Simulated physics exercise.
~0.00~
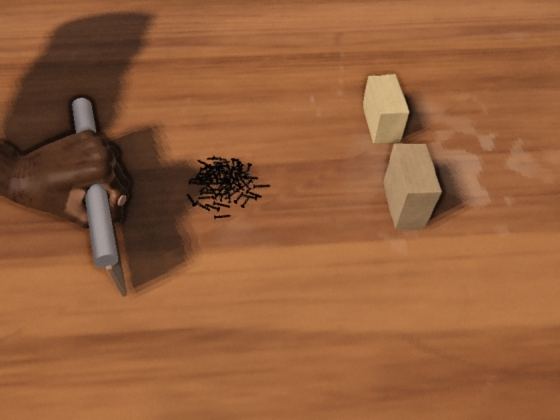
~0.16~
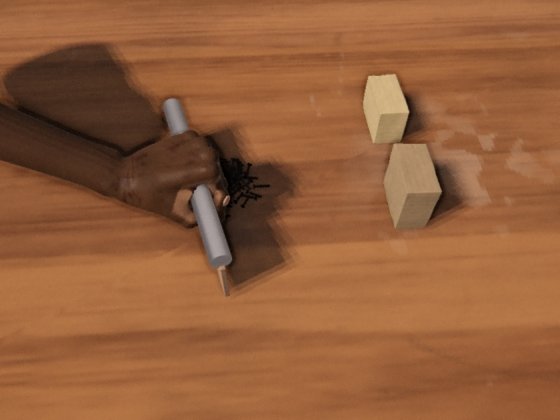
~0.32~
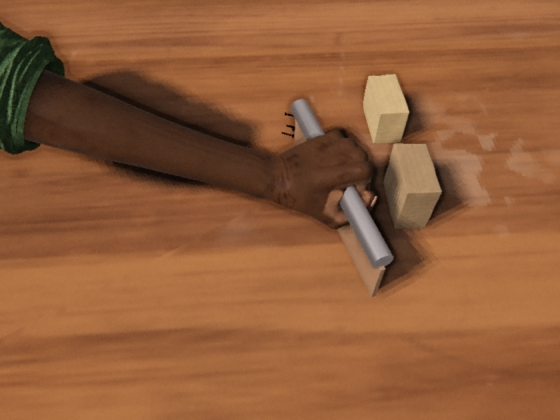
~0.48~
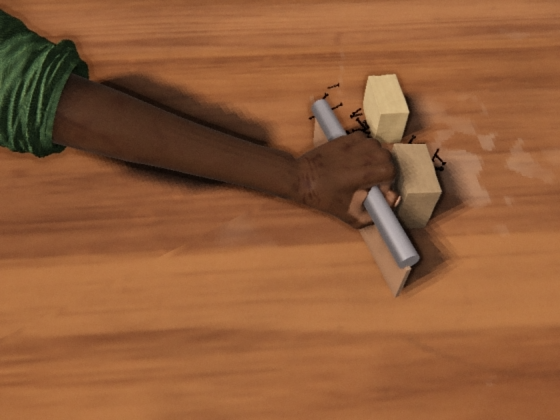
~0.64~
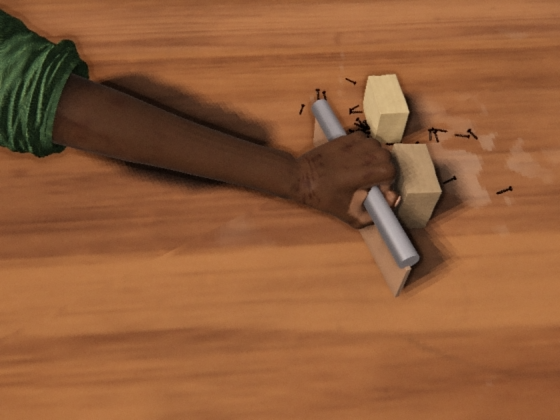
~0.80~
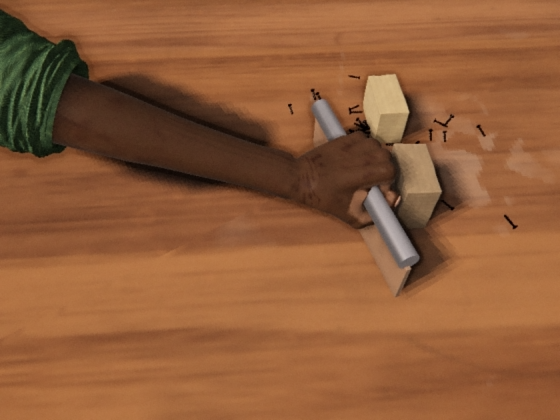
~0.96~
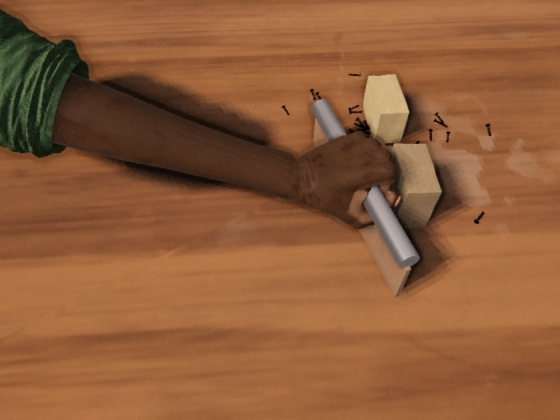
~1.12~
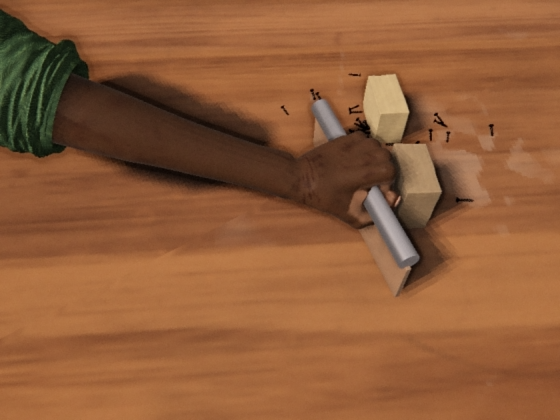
A hand sweeps black screws right with a scraper toward two blocks, scattering a few past them.
